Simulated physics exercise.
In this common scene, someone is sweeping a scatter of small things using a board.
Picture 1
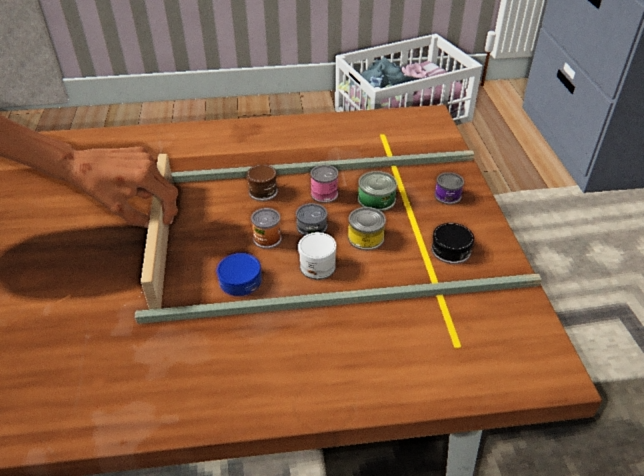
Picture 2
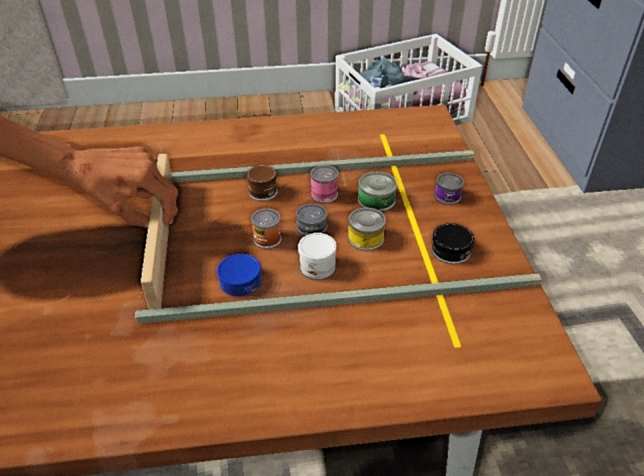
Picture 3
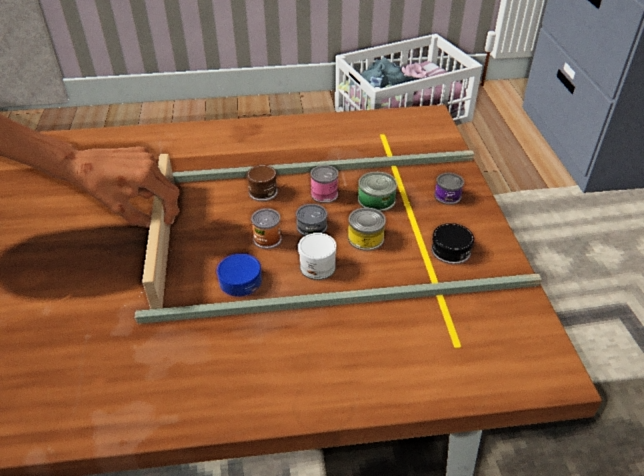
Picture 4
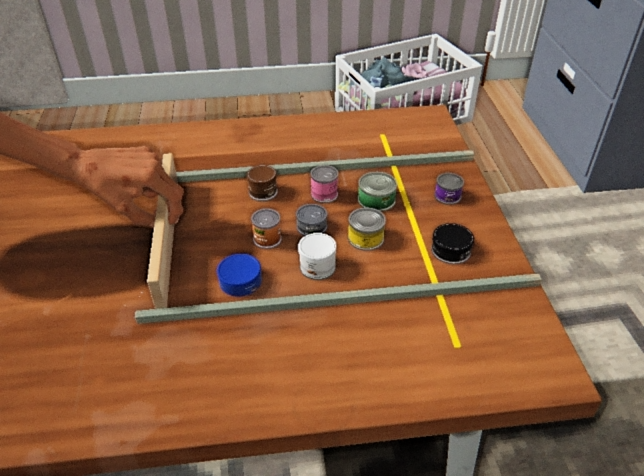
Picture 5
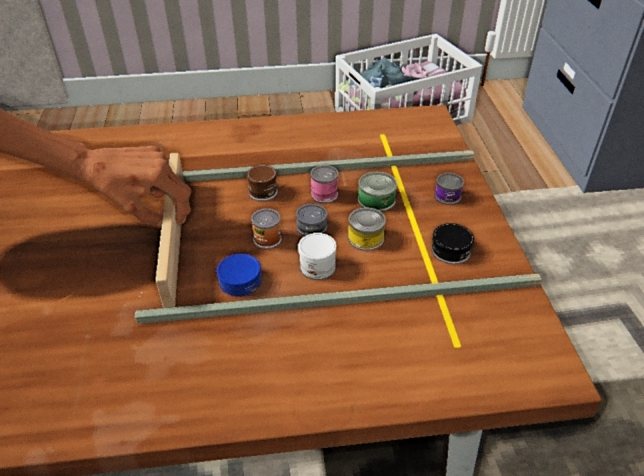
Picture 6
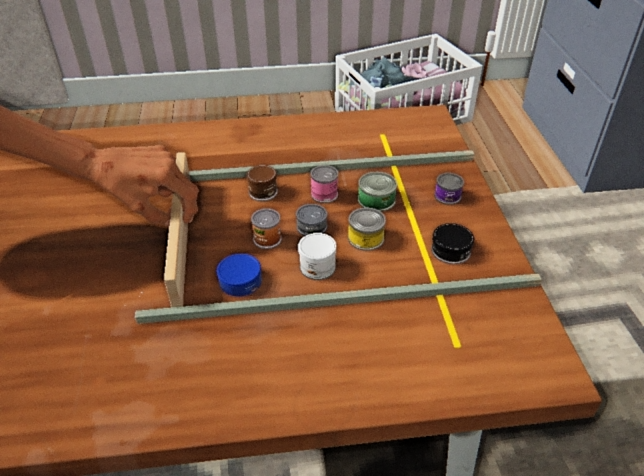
On a wooden table, a hand held a board upright between two rails and slid it slightly to the right toward a group of small colourful tins and pots, which stayed still.
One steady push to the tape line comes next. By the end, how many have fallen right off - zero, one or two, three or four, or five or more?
Band: No fallers.
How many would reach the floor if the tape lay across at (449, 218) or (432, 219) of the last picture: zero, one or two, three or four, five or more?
Taken in order, that's 1 or 2 and then one to two down.
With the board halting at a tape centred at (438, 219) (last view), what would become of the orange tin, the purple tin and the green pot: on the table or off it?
In short: Orange tin safe, purple tin gone, green pot safe.
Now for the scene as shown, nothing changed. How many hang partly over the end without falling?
The count would be 1.
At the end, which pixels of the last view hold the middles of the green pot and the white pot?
About (448, 188), and the other about (479, 243).
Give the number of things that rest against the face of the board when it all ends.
Contact count: 5.
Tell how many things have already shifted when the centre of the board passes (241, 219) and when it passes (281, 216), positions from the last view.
Up to then 1, and up to the other point 5.
Soon after, none off yet; purple tin at rest near (449, 189); black tin at rest near (452, 244); green pot at rest near (377, 191).
In the end, the number that fall off is zero.
